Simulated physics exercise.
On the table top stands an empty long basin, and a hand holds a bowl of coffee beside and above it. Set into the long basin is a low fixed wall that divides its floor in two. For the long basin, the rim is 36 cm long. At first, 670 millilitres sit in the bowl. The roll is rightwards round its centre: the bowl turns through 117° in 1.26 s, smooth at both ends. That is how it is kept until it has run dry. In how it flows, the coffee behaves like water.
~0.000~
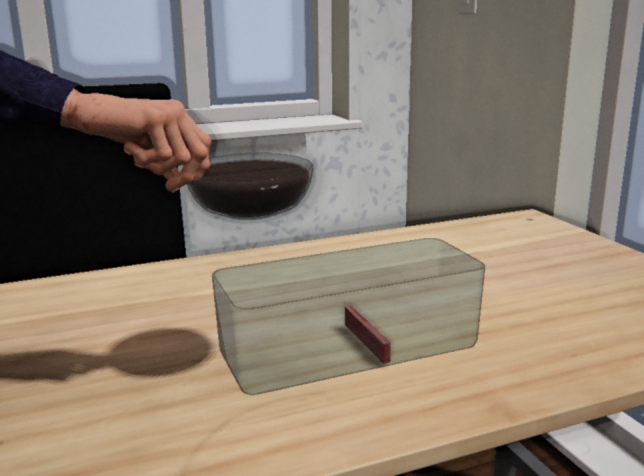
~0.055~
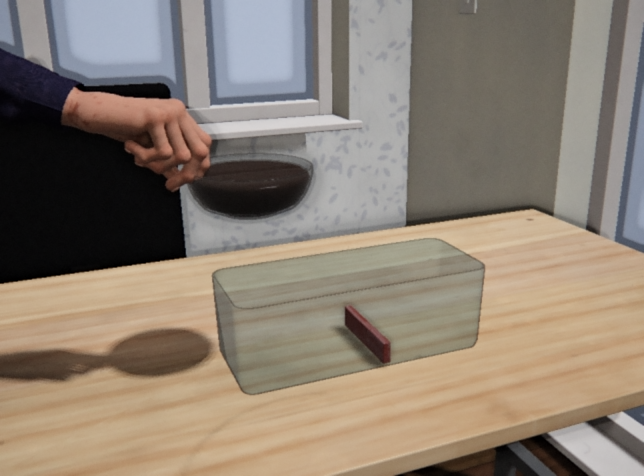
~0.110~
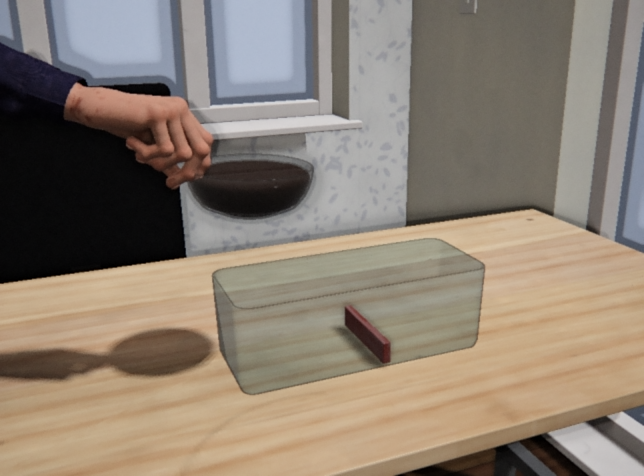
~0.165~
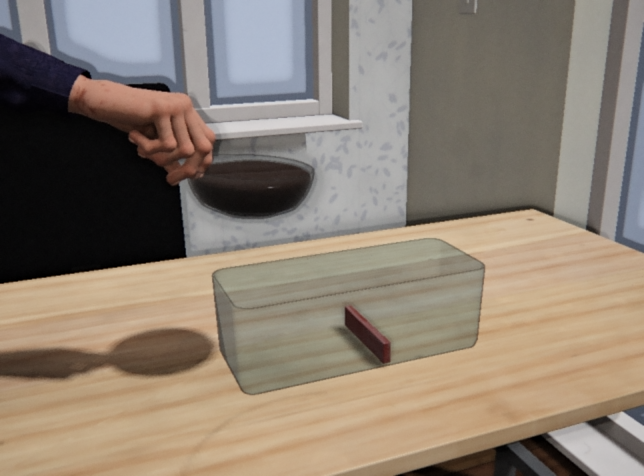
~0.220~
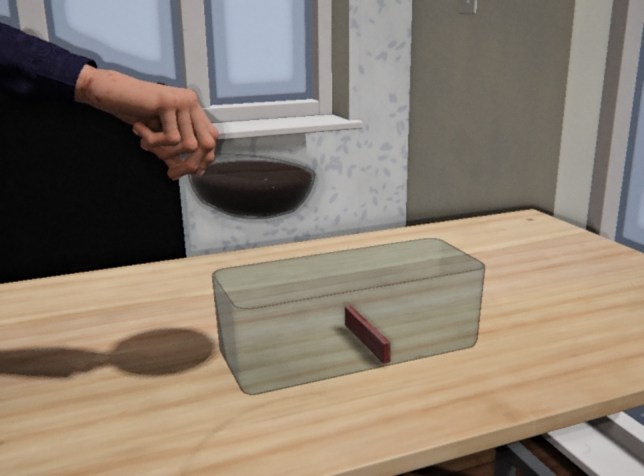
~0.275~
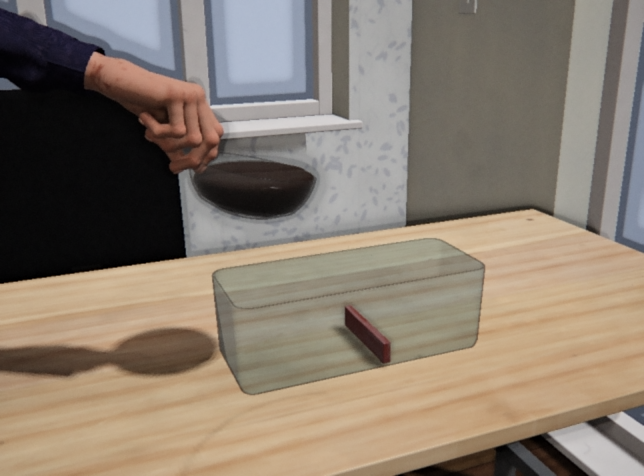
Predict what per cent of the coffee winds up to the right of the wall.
Roughly 31 per cent is past the wall.
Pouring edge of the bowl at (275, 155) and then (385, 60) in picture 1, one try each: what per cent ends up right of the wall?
Try 1: 15 %; try 2: 65 %.
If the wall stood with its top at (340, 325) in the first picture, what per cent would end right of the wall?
65 per cent.
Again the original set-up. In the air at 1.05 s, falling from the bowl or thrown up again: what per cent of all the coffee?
1 per cent, roughly.
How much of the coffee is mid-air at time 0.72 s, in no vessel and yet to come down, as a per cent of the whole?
My guess is roughly 34 %.
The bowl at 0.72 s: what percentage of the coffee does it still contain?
Fraction remaining: Approx. 20 per cent.
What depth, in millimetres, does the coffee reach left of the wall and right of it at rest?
Some 16 mm on the left and some 10 mm on the right.
After 0.72 s the tilt is 72° and 21 per cent is still to pour, 28 is left of the wall and 17 right of it.
After 1.05 s the tilt is 109° and 0 per cent is still to pour, 69 is left of the wall and 29 right of it.
After 1.39 s the tilt is 117° and 0 per cent is still to pour, 69 is left of the wall and 30 right of it.
After 1.76 s the tilt is 117° and 0 per cent is still to pour, 68 is left of the wall and 31 right of it.
In the end 68 per cent lies left of the wall, 31 right of it and 1 outside.
